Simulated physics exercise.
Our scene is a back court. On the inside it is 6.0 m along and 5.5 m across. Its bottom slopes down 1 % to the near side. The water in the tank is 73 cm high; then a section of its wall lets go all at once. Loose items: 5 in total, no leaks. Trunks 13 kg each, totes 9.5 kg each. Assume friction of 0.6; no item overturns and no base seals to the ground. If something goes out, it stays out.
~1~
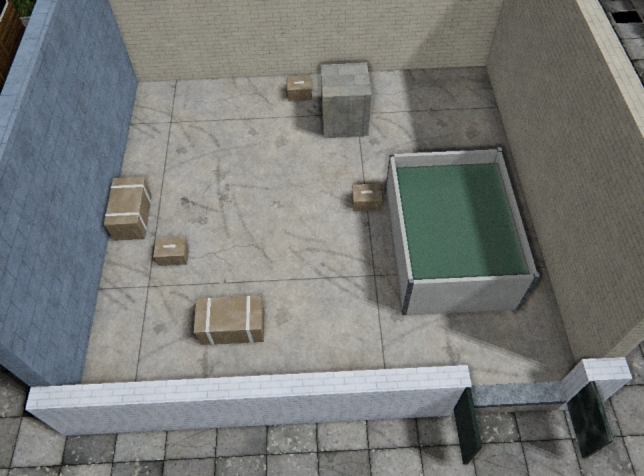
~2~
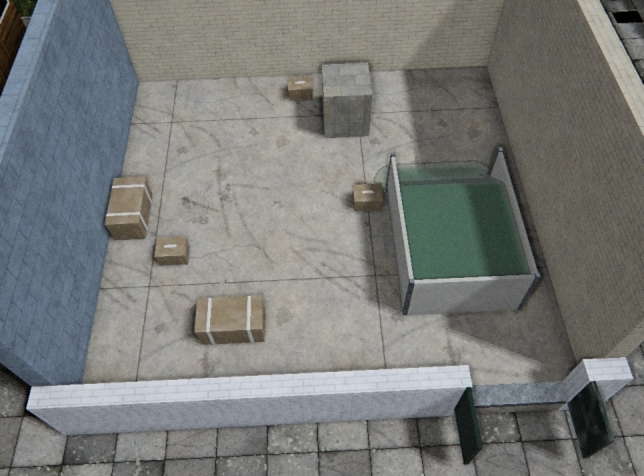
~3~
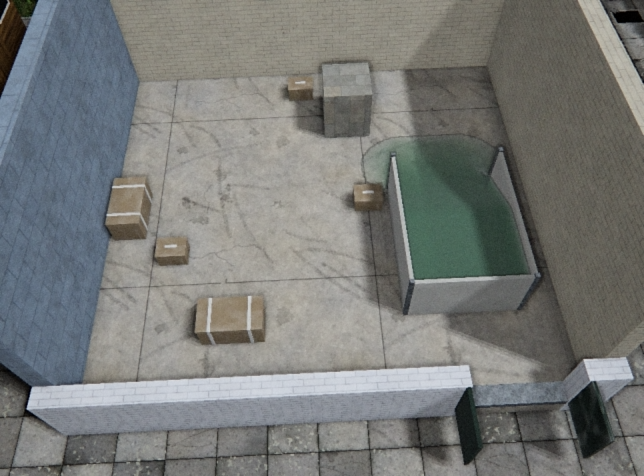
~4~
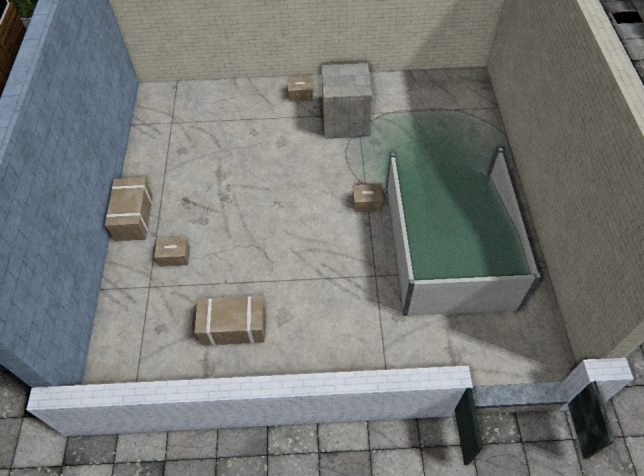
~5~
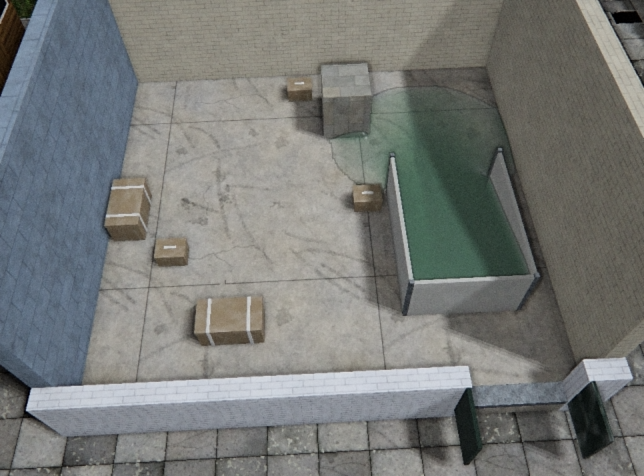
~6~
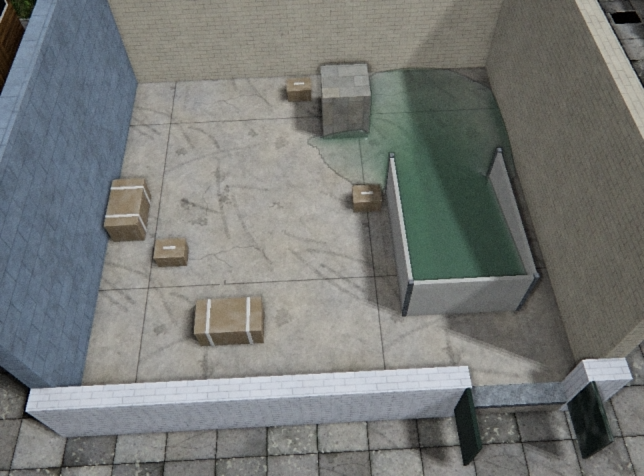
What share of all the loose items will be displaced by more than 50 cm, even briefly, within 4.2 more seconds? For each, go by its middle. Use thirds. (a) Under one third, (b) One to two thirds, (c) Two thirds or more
b.
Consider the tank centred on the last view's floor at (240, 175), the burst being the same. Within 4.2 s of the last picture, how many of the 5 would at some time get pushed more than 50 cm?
The answer would then be 4.
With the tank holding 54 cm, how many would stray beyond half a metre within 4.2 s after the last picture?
Under that setup the answer is 1.
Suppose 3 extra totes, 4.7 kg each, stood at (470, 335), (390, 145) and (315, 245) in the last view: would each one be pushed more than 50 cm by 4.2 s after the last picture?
Order as given: Stays inside it, goes farther, stays inside it.
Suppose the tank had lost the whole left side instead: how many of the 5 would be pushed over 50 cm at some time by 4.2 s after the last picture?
5.
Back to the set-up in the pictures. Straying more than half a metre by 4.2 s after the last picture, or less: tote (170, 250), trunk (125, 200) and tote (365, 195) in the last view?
The first is inside the limit, the second beyond the limit, and the third inside the limit.
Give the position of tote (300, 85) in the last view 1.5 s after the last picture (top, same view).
Position: Approx. (277, 97).
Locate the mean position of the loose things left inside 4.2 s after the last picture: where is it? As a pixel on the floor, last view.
(223, 246).
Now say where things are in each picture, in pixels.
A trunk at (125, 200), on the bottom; a tote at (299, 83) rests on the ground; water covers 2.7 m2; 0 of 5 have shifted, in the first picture.
A trunk at (126, 200), on the bottom; a tote at (300, 83), on the bottom; 3.5 m2 under water; 0 of 5 have shifted, in the second picture.
A trunk at (126, 200) rests on the ground; a tote at (300, 83) rests on the ground; water covers 4.7 m2; 0 of 5 have shifted, in the third picture.
A trunk at (126, 201) rests on the ground; a tote at (300, 84) rests on the ground; water covers 6.2 m2; 0 of 5 have shifted, in the fourth picture.
A trunk at (125, 201) rests on the ground; a tote at (299, 84) rests on the ground; water covers 7.5 m2; 0 of 5 have shifted, in the fifth picture.
A trunk at (125, 201) rests on the ground; a tote at (299, 84) rests on the ground; 8.7 m2 under water; 0 of 5 have shifted, in the sixth picture.
Then, 0.4 s after the last picture 0 of 5 are over 50 cm from their spots; 0 afloat.
Then, 1.5 s after the last picture 0 of 5 are over 50 cm from their spots; 0 afloat.
Then, 2.8 s after the last picture 1 of 5 are over 50 cm from their spots; 0 afloat.
Then, 4.2 s after the last picture 2 of 5 are over 50 cm from their spots, and 2 have been at some point; 1 afloat.
